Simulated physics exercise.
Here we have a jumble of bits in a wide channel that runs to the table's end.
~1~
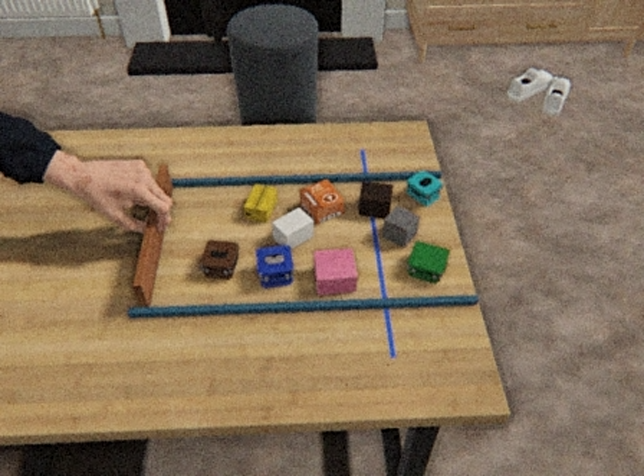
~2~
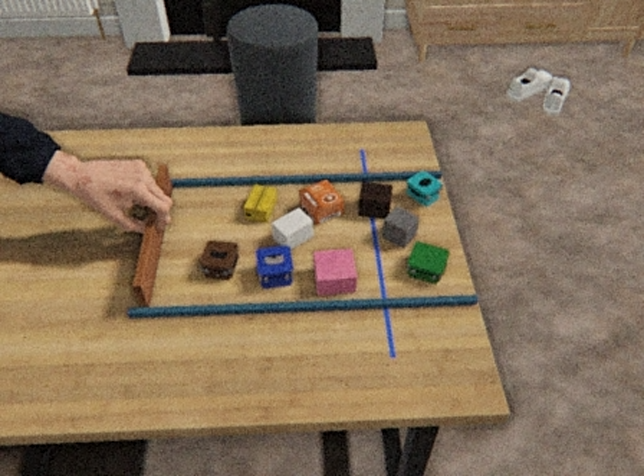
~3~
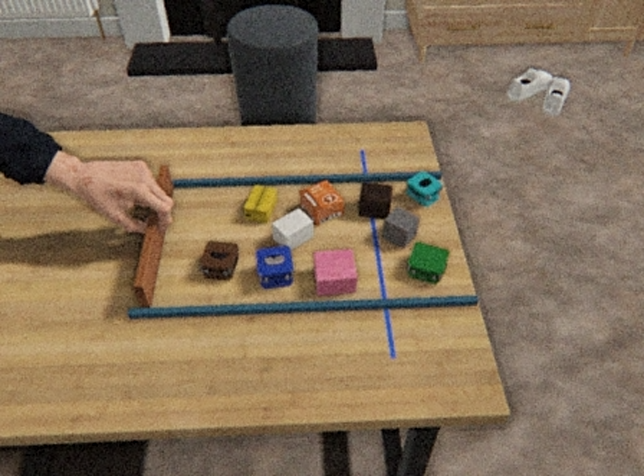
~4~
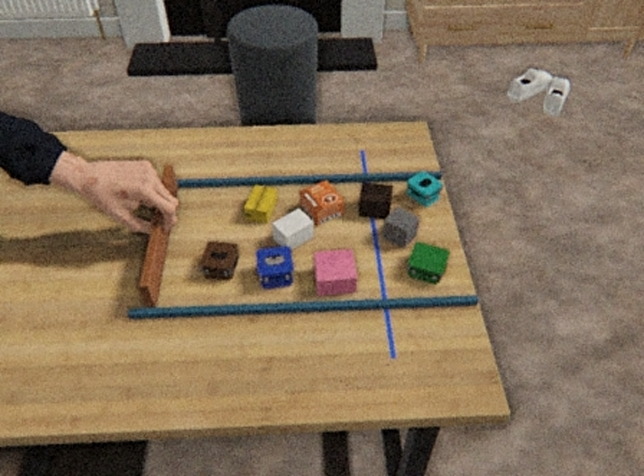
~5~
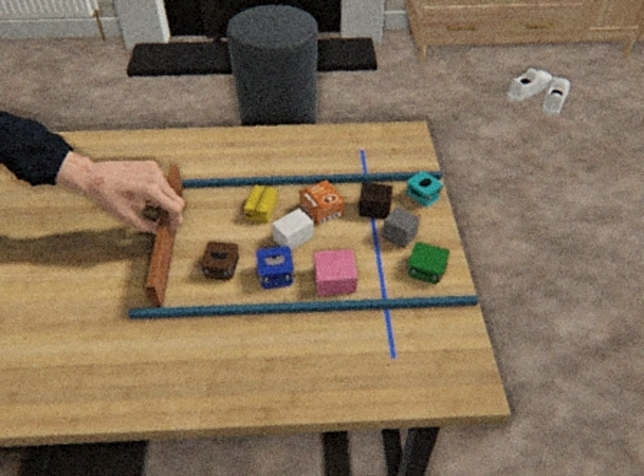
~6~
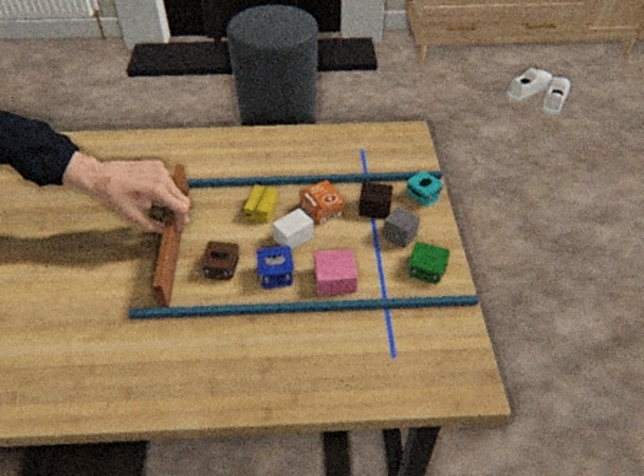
A hand slides a wooden board slightly right toward the scattered coloured blocks on a table.
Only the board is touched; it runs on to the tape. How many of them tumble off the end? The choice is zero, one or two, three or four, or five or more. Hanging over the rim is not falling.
As it turns out, the number that fall off is one or two.
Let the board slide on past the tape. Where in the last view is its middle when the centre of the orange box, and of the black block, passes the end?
About (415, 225), and (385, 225) for the other.
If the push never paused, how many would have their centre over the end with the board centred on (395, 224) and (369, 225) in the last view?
Past the end: 3 and 1.
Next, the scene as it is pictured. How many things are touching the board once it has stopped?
In contact: 3.
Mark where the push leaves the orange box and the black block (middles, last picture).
Near (411, 200) and (444, 202).
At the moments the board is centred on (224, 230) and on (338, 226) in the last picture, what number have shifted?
First 1, then 9.
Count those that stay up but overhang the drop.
It comes to 3.
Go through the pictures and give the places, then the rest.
The first frame shows turquoise case (424, 189); green case (428, 263); grey block (401, 227); board (155, 231); tape (375, 236).
The second frame shows green case (428, 263); white block (293, 230).
The third frame shows grey block (401, 228); black block (376, 201).
The fourth frame shows turquoise case (424, 190); brown case (221, 261).
The fifth frame shows green case (428, 264); pink block (335, 272).
The sixth frame shows turquoise case (424, 189); green case (428, 263); grey block (401, 228); board (173, 232); tape (376, 237).
Soon after, none off yet; turquoise case at rest near (424, 189); green case at rest near (428, 263); grey block at rest near (401, 228).
Then, none off yet; turquoise case at rest near (424, 189); green case moved a little near (441, 263); grey block at rest near (401, 228).
At rest, the number that fall off is one or two; fallen, green case.
